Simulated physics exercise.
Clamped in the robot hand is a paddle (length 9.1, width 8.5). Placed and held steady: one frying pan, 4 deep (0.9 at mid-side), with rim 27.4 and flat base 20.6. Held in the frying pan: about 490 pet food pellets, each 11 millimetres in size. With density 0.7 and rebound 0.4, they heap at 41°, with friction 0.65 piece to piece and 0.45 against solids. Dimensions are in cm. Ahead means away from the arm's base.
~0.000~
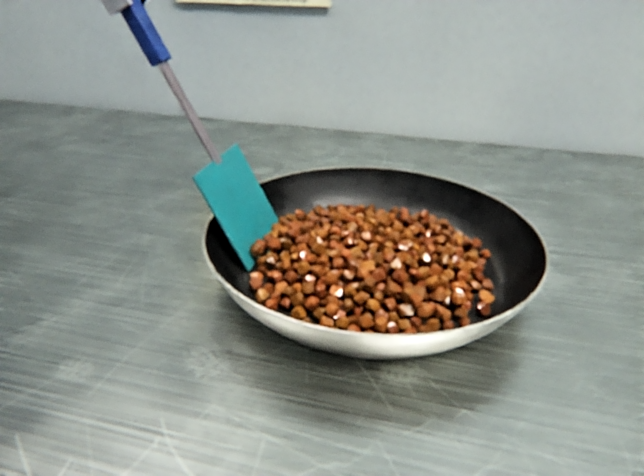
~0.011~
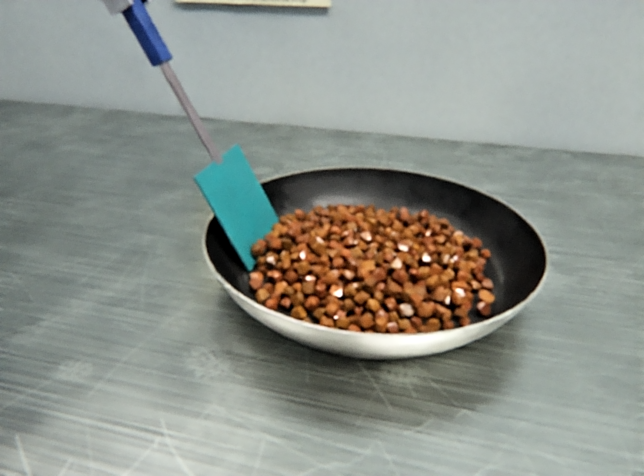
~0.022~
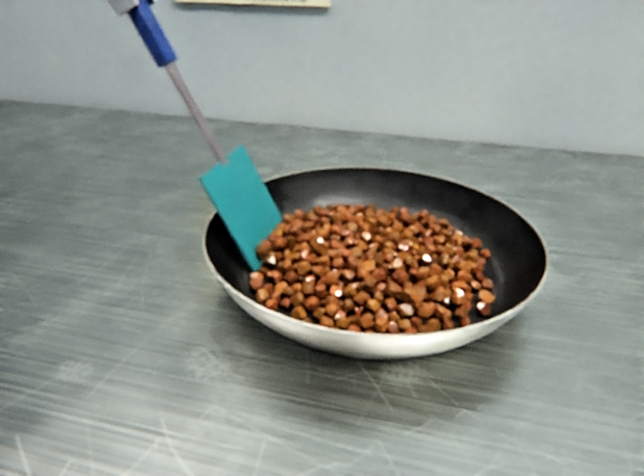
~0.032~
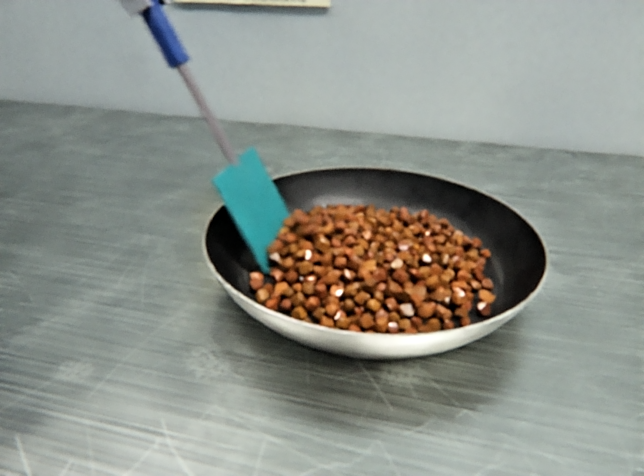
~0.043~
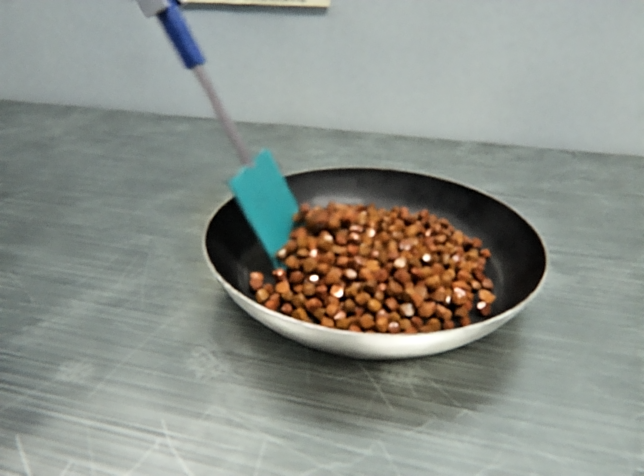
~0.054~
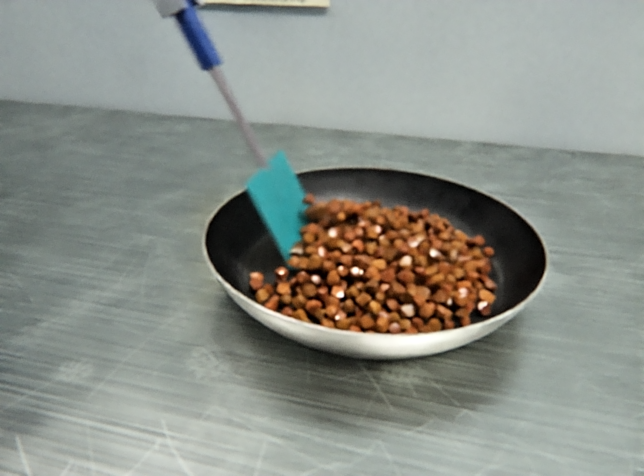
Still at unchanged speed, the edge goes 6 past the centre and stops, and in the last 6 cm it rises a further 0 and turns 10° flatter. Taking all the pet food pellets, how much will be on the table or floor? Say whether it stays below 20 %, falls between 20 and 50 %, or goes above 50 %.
It stays below 20 %.
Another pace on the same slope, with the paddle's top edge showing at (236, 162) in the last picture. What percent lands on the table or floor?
My guess is around 5 percent.
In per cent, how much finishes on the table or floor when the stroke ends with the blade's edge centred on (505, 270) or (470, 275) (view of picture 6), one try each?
Close to 40 and close to 10 per cent, respectively.
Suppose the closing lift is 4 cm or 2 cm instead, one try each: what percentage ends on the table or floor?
15 and 10 per cent.
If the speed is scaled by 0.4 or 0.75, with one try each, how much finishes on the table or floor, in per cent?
Roughly 5 percent for the first try, 0 percent for the second.
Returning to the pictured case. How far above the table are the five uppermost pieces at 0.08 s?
They are some 7 cm up.
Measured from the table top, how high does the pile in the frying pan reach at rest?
About 5.5 centimetres.
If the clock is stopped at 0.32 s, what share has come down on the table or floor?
Estimate: About 5 percent.
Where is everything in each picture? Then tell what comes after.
In the first frame, paddle top edge at (216, 159), sloping 63°; upper third of the load around (370, 251), from x 255 to 485, top at y 210; 486 in the frying pan.
In the second frame, paddle top edge at (217, 159), sloping 63°; upper third of the load around (370, 251), from x 255 to 485, top at y 210.
In the third frame, paddle top edge at (222, 160), sloping 63°; upper third of the load around (369, 249), from x 255 to 485, top at y 210.
In the fourth frame, paddle top edge at (234, 161), sloping 63°; upper third of the load around (362, 247), from x 255 to 485, top at y 210.
In the fifth frame, paddle top edge at (249, 163), sloping 63°; upper third of the load around (353, 244), from x 255 to 485, top at y 205.
In the sixth frame, paddle top edge at (264, 165), sloping 63°; upper third of the load around (358, 240), from x 255 to 490, top at y 200; 486 in the frying pan.
After 0.08 s, sloping 63°, highest piece 7 above the table; 486 in the frying pan.
After 0.11 s, sloping 60°, highest piece 9 above the table; 486 in the frying pan.
After 0.32 s, sloping 53°, highest piece 5 above the table; 457 in the frying pan, 27 on the table or floor, 2 on the blade or in flight.
After 1.37 s, sloping 53°, highest piece 5 above the table; 455 in the frying pan, 31 on the table or floor.
At rest, 455 in the frying pan, 31 on the table or floor. That is 6 % on the table or floor.
